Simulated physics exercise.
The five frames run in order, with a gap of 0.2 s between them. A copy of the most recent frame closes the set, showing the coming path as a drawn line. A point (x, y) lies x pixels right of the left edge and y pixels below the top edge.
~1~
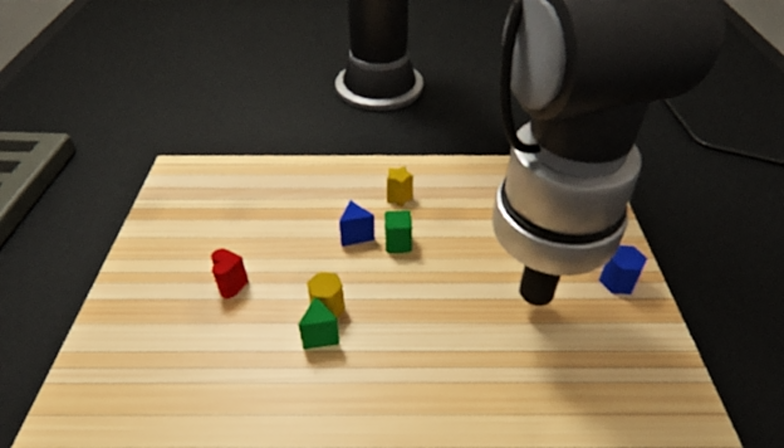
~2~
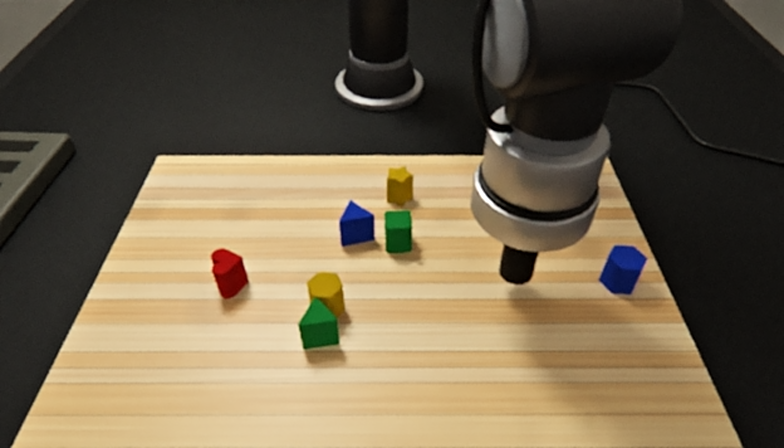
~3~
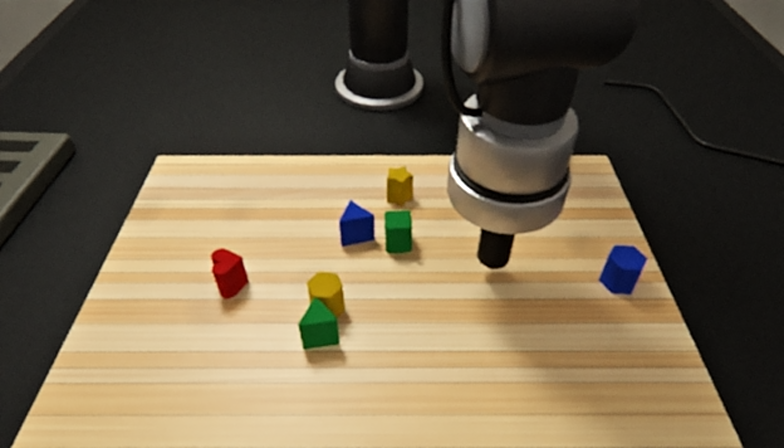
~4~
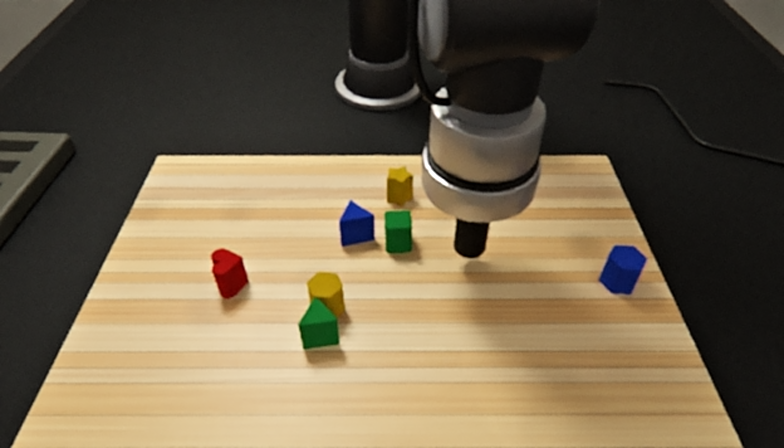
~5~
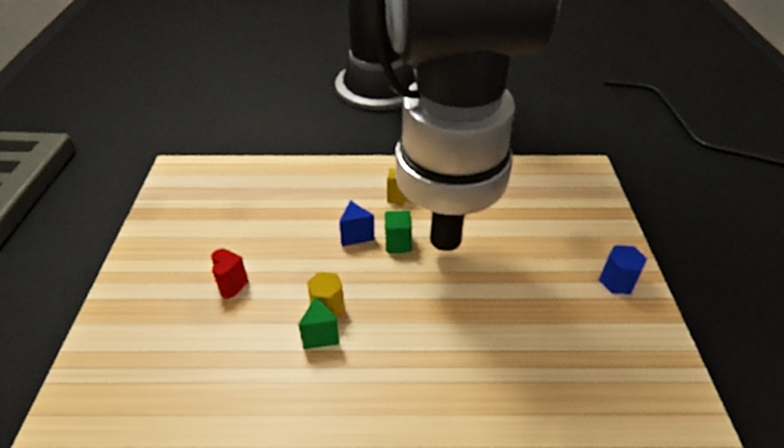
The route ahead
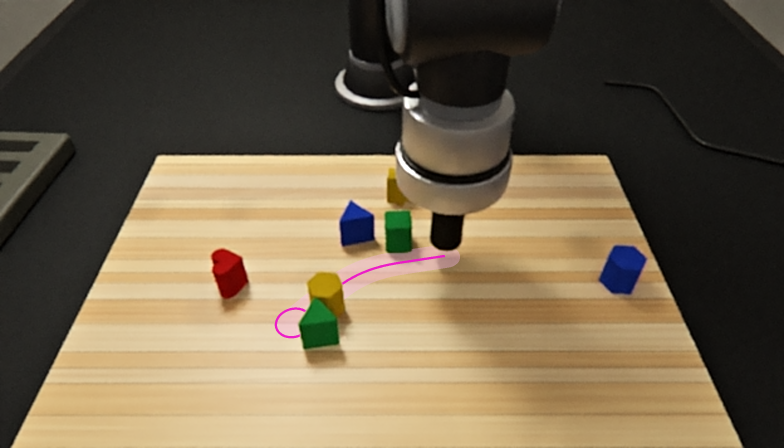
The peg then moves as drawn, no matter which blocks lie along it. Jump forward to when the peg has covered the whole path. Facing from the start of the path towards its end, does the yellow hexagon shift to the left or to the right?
It shifts to the left.
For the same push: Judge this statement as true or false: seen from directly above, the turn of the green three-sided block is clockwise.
Verdict: False.
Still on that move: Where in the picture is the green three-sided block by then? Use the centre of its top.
For the centre of its top, I'd go with (299, 338).
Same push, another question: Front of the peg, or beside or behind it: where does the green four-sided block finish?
Fallen away.
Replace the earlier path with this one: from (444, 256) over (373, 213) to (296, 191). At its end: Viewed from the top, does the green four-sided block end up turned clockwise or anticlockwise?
Rotation: Counter-clockwise.
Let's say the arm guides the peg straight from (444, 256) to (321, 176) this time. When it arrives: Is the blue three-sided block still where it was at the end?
No, I don't think so.
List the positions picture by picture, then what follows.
The first frame shows tip of the peg (536, 294), middles of tops, green three-sided block (317, 313), yellow hexagon (325, 284), blue three-sided block (355, 212), green four-sided block (398, 219).
The second frame shows peg (515, 274), nothing pushed.
The third frame shows peg (493, 258), nothing pushed.
The fourth frame shows peg (469, 248), nothing pushed.
The fifth frame shows peg (446, 242), green three-sided block (317, 313), yellow hexagon (325, 284), blue three-sided block (355, 212), green four-sided block (398, 219).
The line goes from (444, 256) by way of (389, 265) and (339, 286) to (294, 323).
On the path given first. One third of the way, peg (389, 250); green four-sided block (384, 219), turned 70° clockwise.
Two thirds of the way, peg (336, 273); yellow hexagon (322, 287); green four-sided block (383, 220), turned 80° clockwise.
At the end, peg (291, 308); green three-sided block (299, 338), turned 105° anticlockwise; yellow hexagon (274, 327); blue three-sided block unmoved; green four-sided block (383, 220), turned 80° clockwise.
